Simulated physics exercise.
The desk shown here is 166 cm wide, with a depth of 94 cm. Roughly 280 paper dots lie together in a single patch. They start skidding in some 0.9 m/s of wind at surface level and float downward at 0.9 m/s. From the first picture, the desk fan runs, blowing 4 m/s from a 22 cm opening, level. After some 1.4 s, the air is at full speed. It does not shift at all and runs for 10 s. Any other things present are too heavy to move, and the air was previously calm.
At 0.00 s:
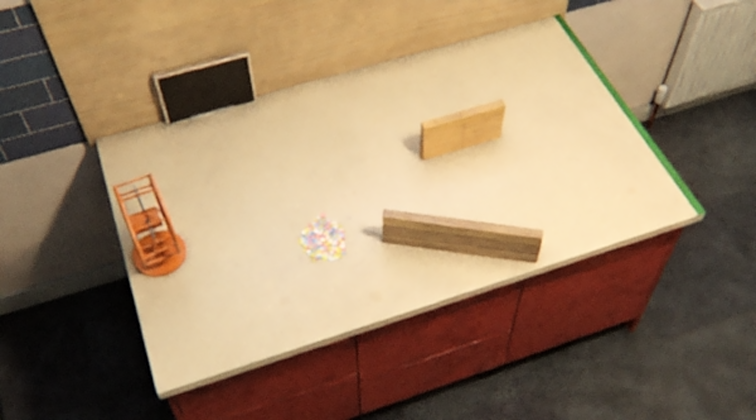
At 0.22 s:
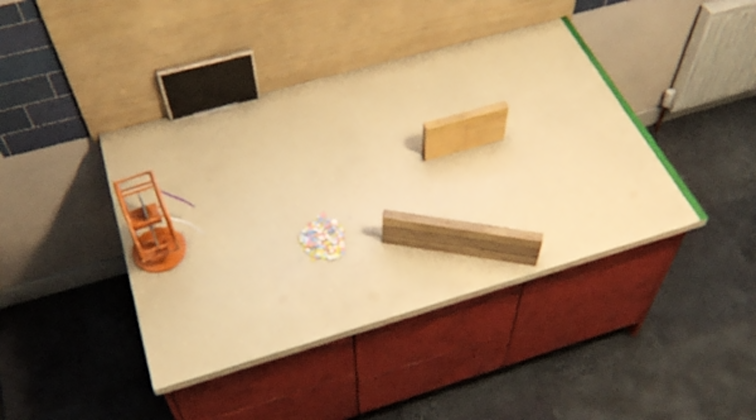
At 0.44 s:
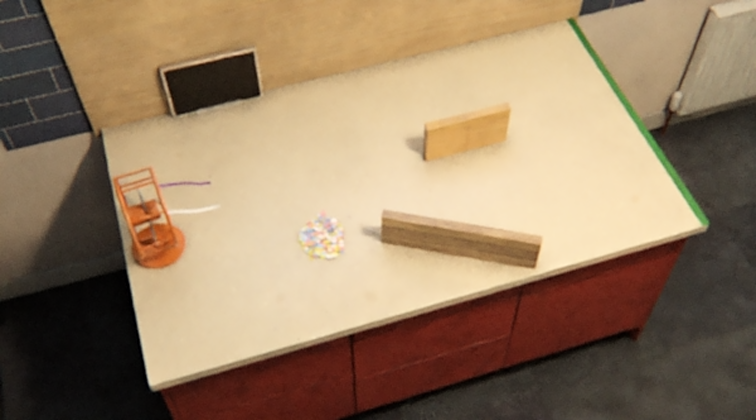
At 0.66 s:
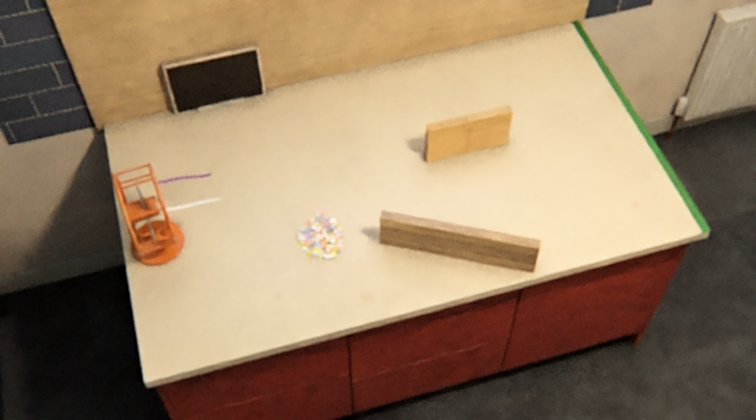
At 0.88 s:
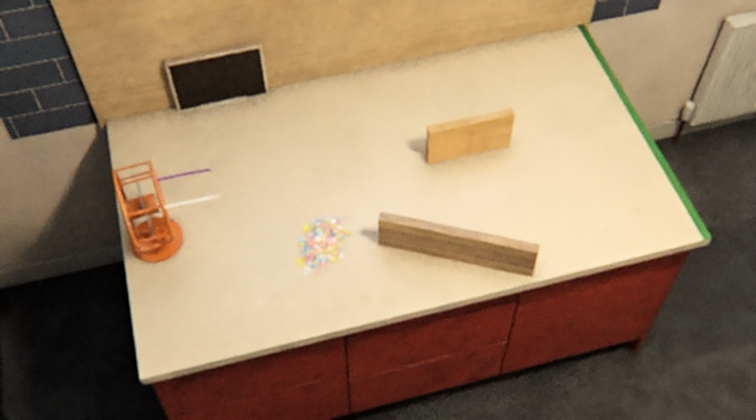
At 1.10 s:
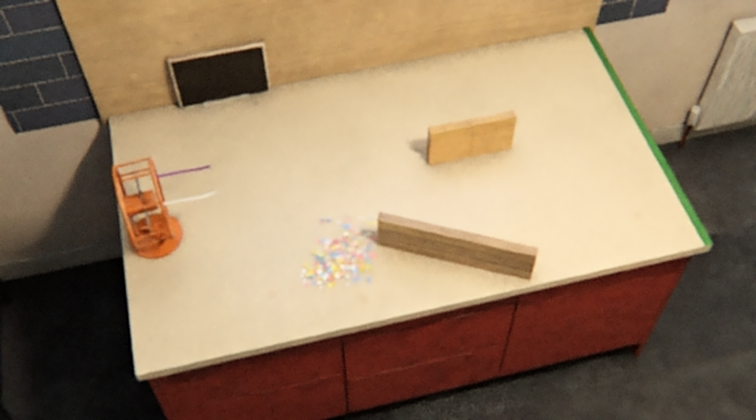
A pale-topped counter with red cabinet fronts and a green right edge stands against a wall with dark blue tiles, seen from above at an angle. An orange fan sits at the left, a dark framed panel behind, pastel paper dots near the middle, two wooden boards rightward. Purple and white streaks appear beside the fan, then the dots scatter rightward and frontward, while the camera drifts slightly.
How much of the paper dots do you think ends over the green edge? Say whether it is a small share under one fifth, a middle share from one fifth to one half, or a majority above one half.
It is a small share, under one fifth.
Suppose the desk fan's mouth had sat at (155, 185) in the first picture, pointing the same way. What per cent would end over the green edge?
I'd put it at around 1 per cent.
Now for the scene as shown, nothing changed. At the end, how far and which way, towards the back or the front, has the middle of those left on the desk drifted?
Forward, some 15 cm.
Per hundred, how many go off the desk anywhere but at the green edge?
Roughly 0 per cent.
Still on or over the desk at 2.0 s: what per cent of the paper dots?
Estimate: Around 100 percent.
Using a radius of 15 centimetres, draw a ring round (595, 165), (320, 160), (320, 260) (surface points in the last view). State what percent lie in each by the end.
In order: About 0 %, then 0 %, then 30 %.
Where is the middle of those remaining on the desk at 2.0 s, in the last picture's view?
I'd point to somewhere around (385, 266).
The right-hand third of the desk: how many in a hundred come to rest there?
About 4 percent.
After 2.0 s, 15 % are on the move or not yet settled, 1 % are over the green edge; the middle of those still in play is near (385, 266).
After 3.2 s, 9 % are on the move or not yet settled, 1 % are over the green edge; the middle of those still in play is near (385, 266).
After 5.5 s, 9 % are on the move or not yet settled, 2 % are over the green edge; the middle of those still in play is near (385, 266).
After 10.0 s, at the end, 2 % are over the green edge; the middle of those still in play is near (385, 266).
